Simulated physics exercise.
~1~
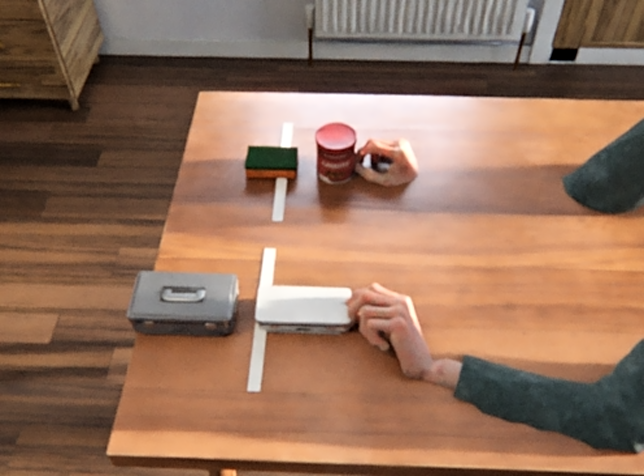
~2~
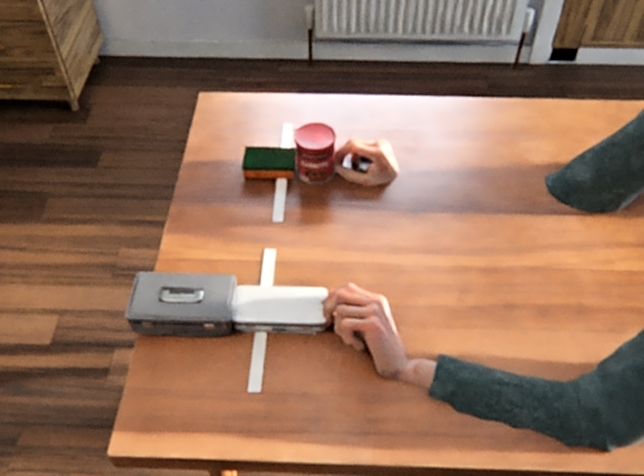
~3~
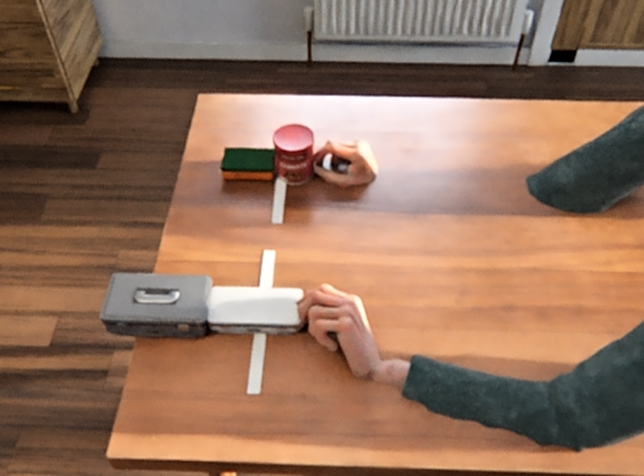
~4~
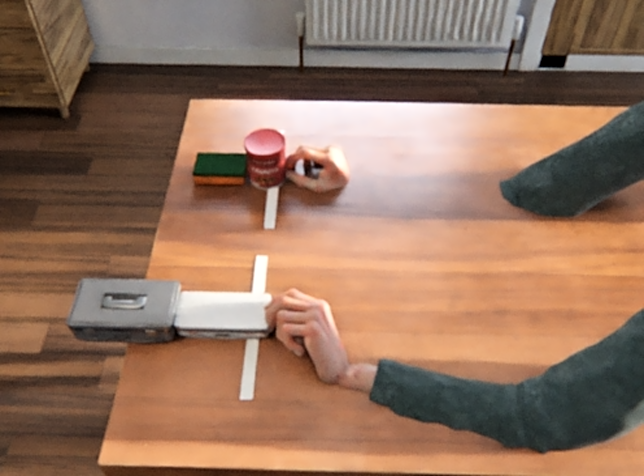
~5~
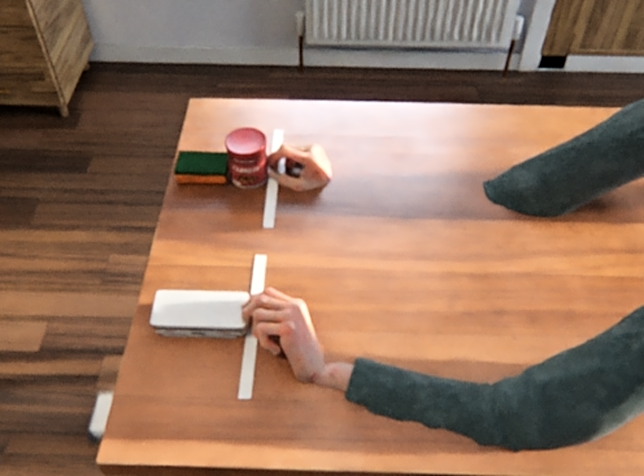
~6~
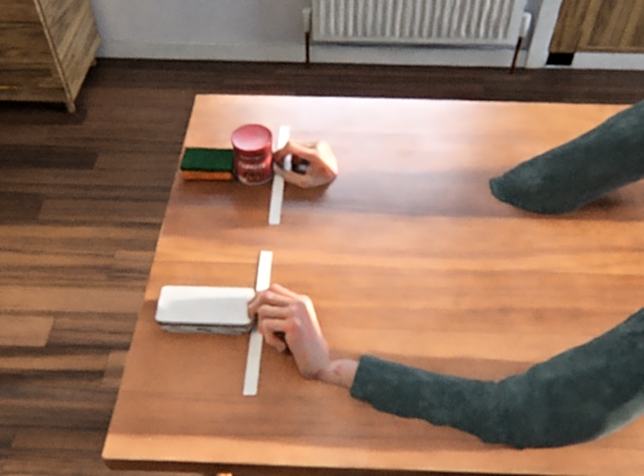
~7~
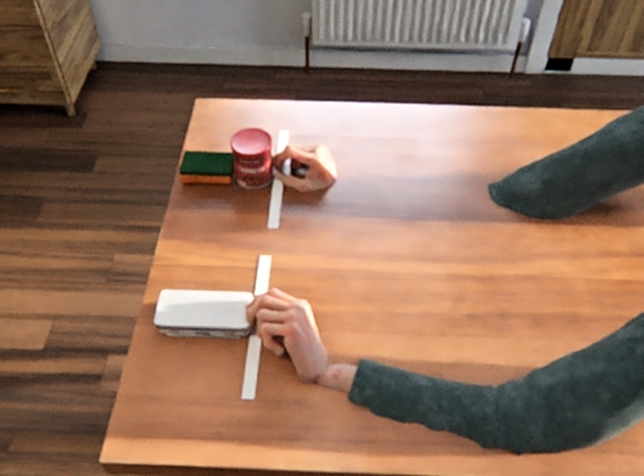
Two hands slide a red pot and a white case slowly leftward across a wooden table, seen from above by a slightly swaying camera, with a radiator behind. A green-topped orange sponge lies left of the pot, and a grey case with a handle sits nearer, at the table's left edge; two pale tape strips mark the top. The white case meets the grey one and the pot meets the sponge, and both are pushed left. The grey case juts past the edge, then drops towards the floor and out of sight. The hands stop at the tapes, the sponge still on the table.
